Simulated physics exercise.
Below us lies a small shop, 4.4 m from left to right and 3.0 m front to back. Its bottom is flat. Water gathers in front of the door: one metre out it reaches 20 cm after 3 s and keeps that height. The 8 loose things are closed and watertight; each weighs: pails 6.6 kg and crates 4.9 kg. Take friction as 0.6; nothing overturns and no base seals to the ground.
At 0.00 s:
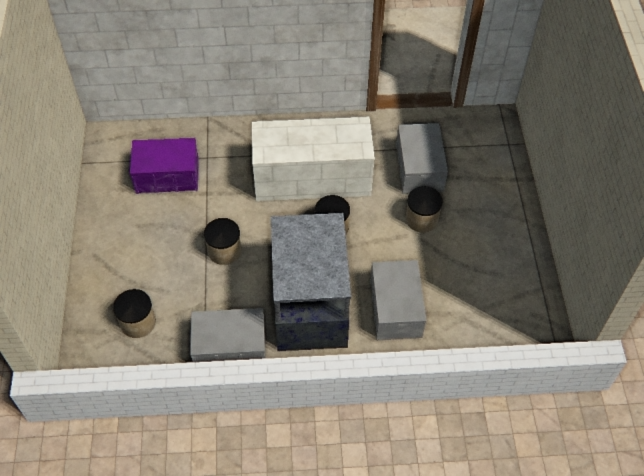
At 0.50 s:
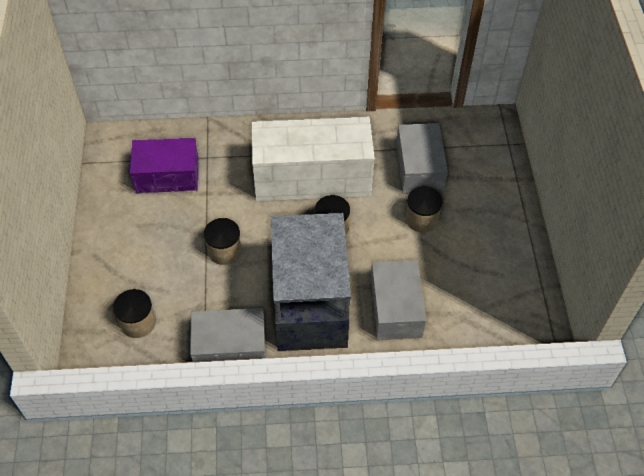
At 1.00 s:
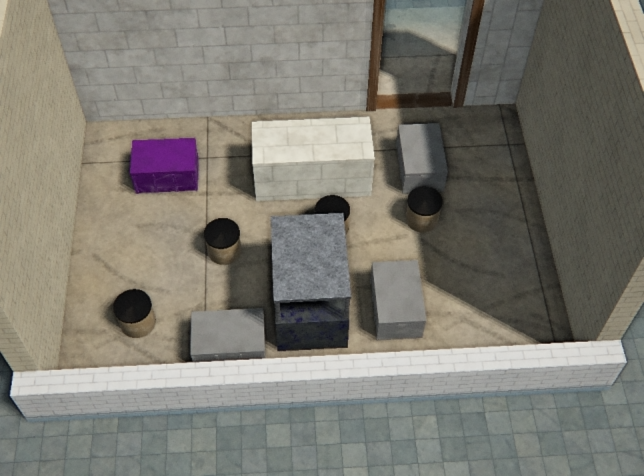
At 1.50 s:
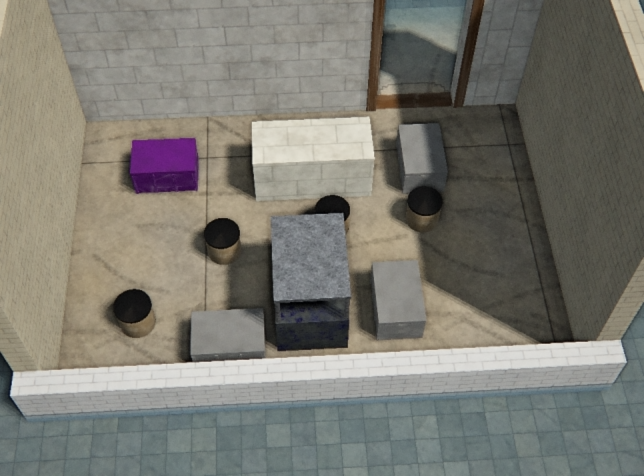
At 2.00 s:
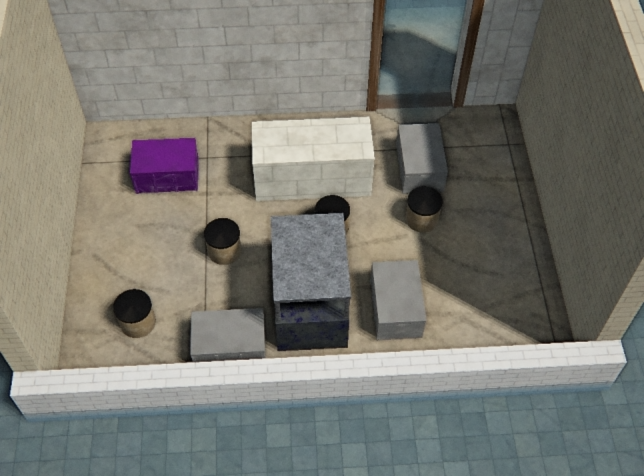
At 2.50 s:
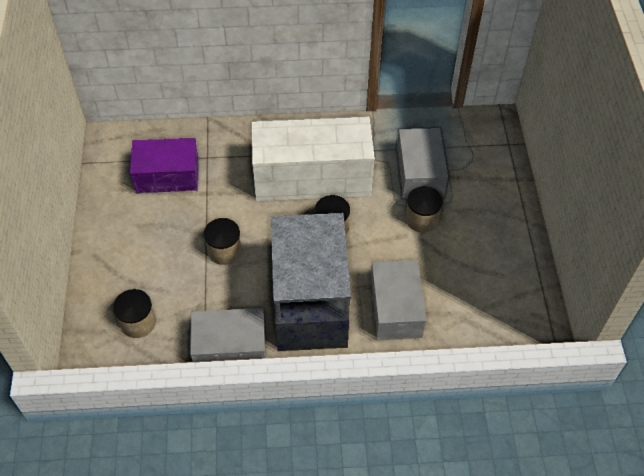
Water gathering and turning blue outside a small walled shop, spreading just inside the doorway while crates and pails stay almost still.
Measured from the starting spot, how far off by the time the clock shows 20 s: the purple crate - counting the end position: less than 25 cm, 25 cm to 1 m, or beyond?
Purple crate slides a little.
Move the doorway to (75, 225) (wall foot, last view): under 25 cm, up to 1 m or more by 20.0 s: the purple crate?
In that case the purple crate ends far away.
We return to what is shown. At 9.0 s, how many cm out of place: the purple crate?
About 0 cm.
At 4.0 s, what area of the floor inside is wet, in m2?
Some 4.5 m2.
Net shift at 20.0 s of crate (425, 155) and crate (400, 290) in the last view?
In that order: 150 cm, 50 cm.
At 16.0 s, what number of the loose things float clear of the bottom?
I count 8.
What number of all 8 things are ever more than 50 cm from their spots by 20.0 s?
5 of them.
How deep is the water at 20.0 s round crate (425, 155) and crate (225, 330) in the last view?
Roughly 17 and 11 cm.
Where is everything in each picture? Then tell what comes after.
The first frame shows the purple crate at (163, 155) rests on the ground; water covers 0.0 m2; 0 of 8 have shifted.
The second frame shows the purple crate at (163, 155), on the bottom; water covers 0.0 m2; 0 of 8 have shifted.
The third frame shows the purple crate at (163, 155) rests on the ground; 0.0 m2 under water; 0 of 8 have shifted.
The fourth frame shows the purple crate at (163, 155), on the bottom; water covers 0.0 m2; 0 of 8 have shifted.
The fifth frame shows the purple crate at (163, 155) rests on the ground; 0.1 m2 under water; 0 of 8 have shifted.
The sixth frame shows the purple crate at (163, 155) rests on the ground; 0.6 m2 under water; 1 of 8 have shifted.
After 4.0 s the purple crate is near (163, 155), 0.0 m from its start, aground; 1 afloat.
After 9.0 s the purple crate is near (163, 155), 0.0 m from its start, aground; 4 afloat.
After 16.0 s the purple crate is near (204, 176), 0.5 m from its start, afloat; 8 afloat.
After 20.0 s the purple crate is near (178, 117), 0.4 m from its start, afloat; 8 afloat.
